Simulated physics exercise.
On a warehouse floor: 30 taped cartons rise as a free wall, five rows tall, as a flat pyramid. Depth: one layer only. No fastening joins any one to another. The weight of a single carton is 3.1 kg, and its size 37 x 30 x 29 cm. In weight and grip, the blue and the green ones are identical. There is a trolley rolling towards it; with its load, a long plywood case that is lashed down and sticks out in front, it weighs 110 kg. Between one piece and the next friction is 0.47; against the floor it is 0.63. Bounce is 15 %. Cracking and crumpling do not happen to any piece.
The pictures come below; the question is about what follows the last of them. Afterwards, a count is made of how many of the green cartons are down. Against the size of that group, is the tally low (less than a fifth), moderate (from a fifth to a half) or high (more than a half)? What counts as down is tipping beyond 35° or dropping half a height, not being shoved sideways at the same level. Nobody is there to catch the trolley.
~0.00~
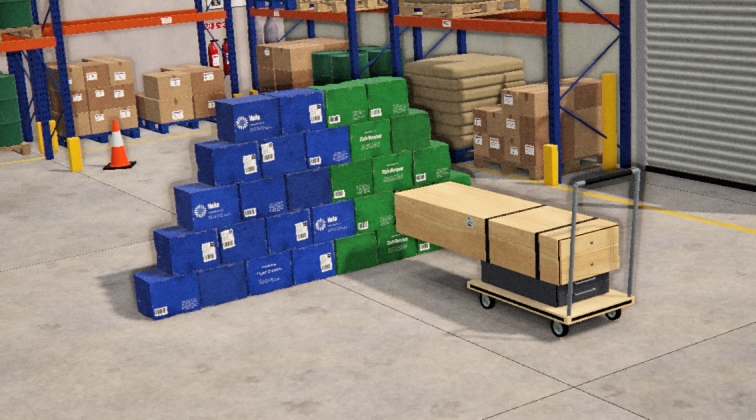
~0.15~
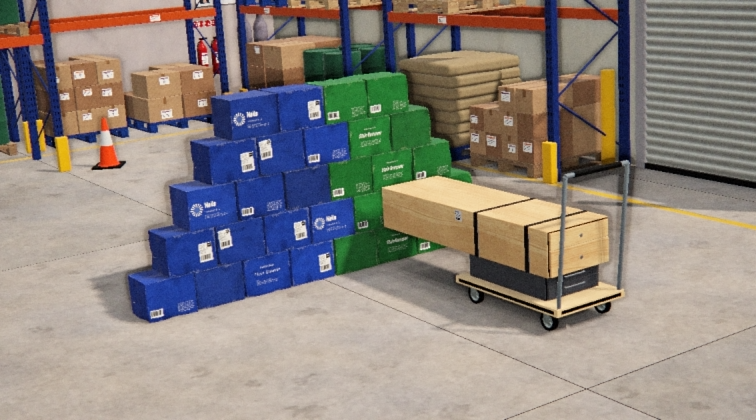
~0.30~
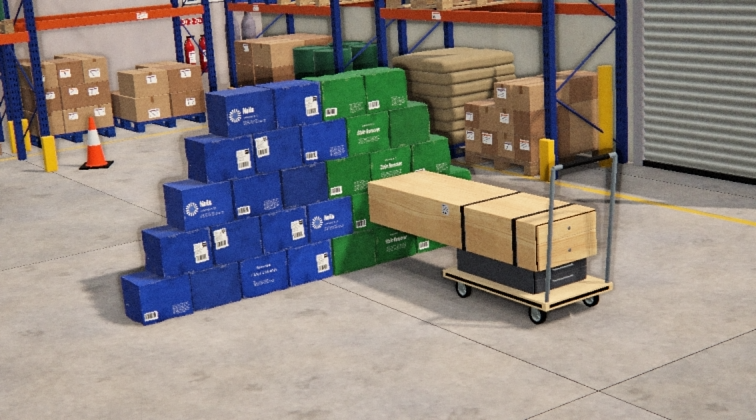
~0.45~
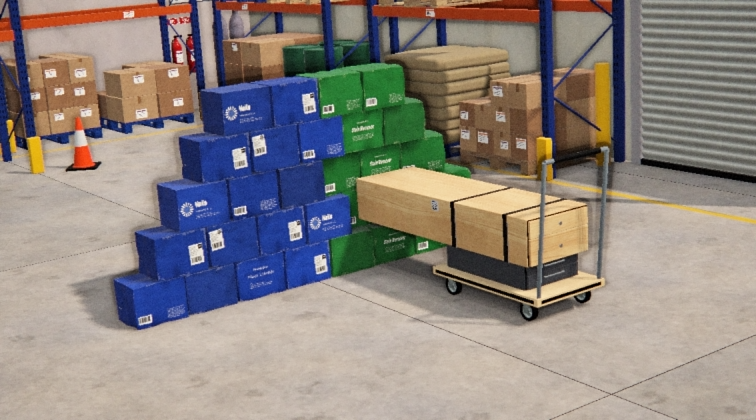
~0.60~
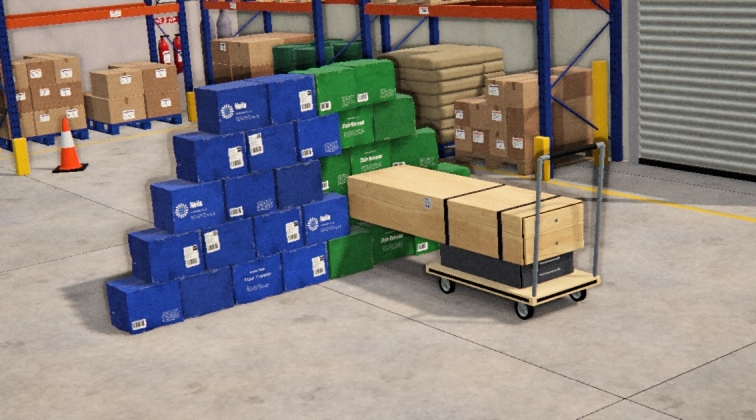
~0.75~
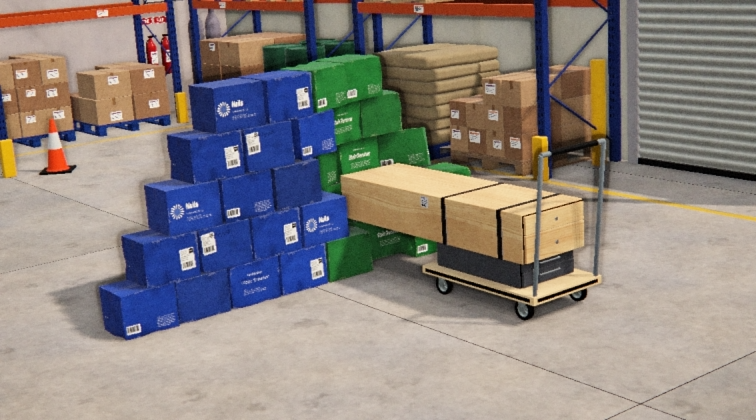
High.
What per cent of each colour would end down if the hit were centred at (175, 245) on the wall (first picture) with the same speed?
Result - green: 0 %; blue: 20 %.
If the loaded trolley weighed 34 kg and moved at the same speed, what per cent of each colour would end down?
Share down - green: 0; blue: 0 (per cent).
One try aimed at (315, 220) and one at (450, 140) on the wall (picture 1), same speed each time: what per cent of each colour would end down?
You'd get green at 30 followed by 20, and blue at 60 followed by 0 percent.
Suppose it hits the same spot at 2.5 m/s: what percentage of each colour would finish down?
Down at the end: Green 60 per cent, blue 10 per cent.
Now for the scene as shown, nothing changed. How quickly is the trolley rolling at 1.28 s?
Close to 0.0 m/s at that moment.
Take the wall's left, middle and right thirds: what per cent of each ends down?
Left 0 %, middle 50 %, right 60 %.
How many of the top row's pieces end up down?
Exactly 3.
After 0.98 s, load 32 cm past the wall's line, still rolling; 2 of the 14 green cartons down (2 of 30 in all colours); top green carton 6° from how it stood; top blue carton 53 mm from its place.
After 1.28 s, load 31 cm past the wall's line, stopped; 8 of the 14 green cartons down (8 of 30 in all colours); top green carton 16° from how it stood, 53 cm lower; top blue carton 4° from how it stood.
After 1.94 s, load 31 cm past the wall's line, stopped; 9 of the 14 green cartons down (11 of 30 in all colours); top green carton on its side; top blue carton on its side.
In the end (3.0 s), load 31 cm past the wall's line, stopped; 9 of the 14 green cartons down (11 of 30 in all colours); top green carton on its side; top blue carton upside down. That is 64 per cent. From the last view, middles, top green carton near (273, 201), top blue carton near (227, 233).
